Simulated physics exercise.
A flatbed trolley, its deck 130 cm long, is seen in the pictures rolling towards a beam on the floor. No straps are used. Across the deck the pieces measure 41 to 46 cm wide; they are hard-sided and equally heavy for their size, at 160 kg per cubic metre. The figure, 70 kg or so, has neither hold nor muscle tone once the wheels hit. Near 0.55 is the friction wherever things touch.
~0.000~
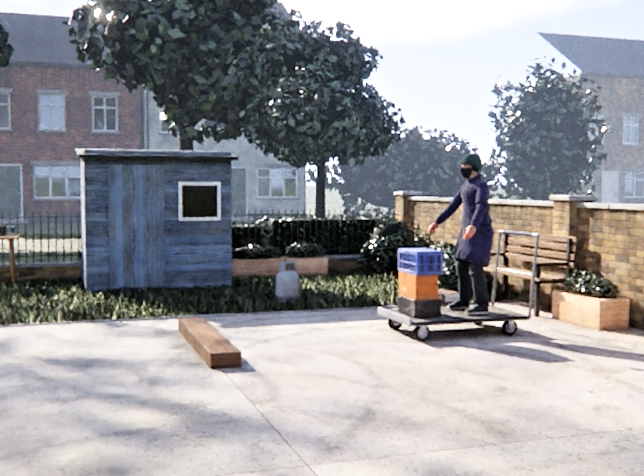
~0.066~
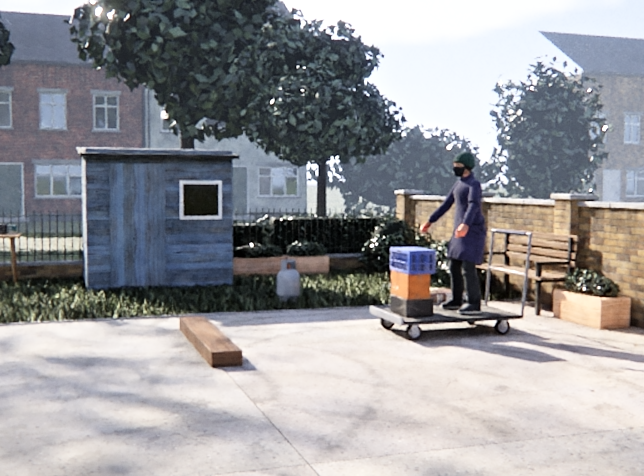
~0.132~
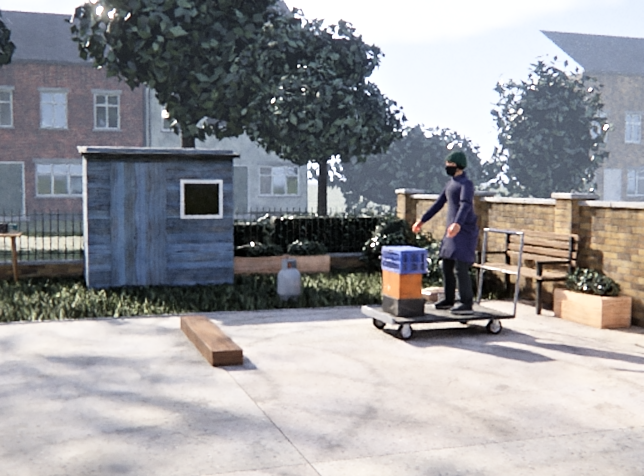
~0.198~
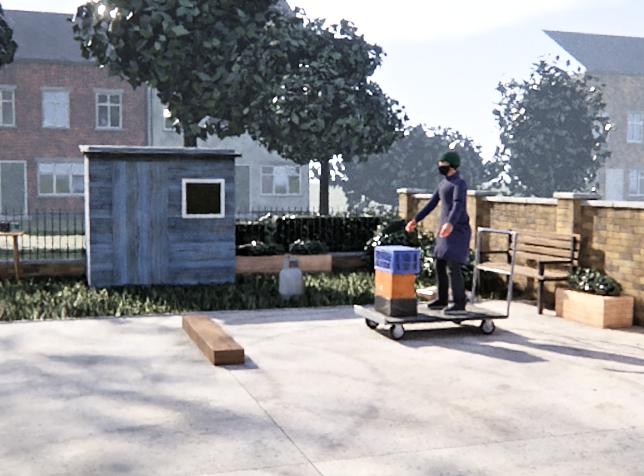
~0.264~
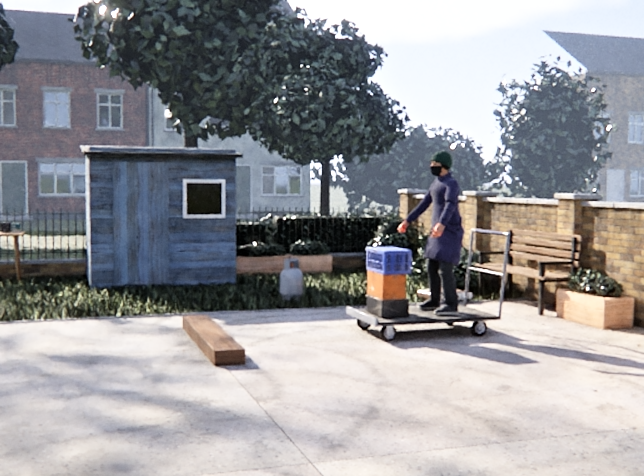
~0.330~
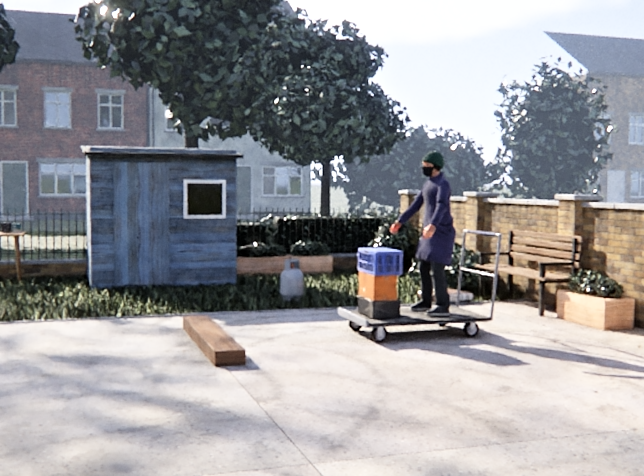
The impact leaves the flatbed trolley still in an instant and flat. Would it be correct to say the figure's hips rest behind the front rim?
Yes, they rest behind it.
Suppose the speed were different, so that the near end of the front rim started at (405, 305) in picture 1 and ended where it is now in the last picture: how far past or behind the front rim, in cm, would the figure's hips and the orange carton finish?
In that case hips 50 past, orange 50 past.
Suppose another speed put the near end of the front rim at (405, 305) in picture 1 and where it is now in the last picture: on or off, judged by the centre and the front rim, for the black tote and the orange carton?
In that case the black one is kept and the orange one lost.
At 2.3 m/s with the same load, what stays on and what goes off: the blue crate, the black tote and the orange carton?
In that case blue off, black on, orange off.
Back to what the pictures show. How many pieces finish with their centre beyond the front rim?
Total: 2.
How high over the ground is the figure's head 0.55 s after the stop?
The head is some 90 cm up from the ground.
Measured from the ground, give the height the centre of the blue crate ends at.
About 15 cm above the ground.
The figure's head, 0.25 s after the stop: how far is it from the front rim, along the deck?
At that moment it sits around 50 cm behind the rim.
Impact comes at 1.24 s.
After 1.79 s the figure's hips are 45 cm behind the rim, near (263, 278) in the last picture's view.
After 2.24 s the figure's hips are 23 cm behind the rim, near (239, 289) in the last picture's view.
Final state at 3.7 s, past the rim, orange carton and blue crate; behind it, black tote and the figure's hips.
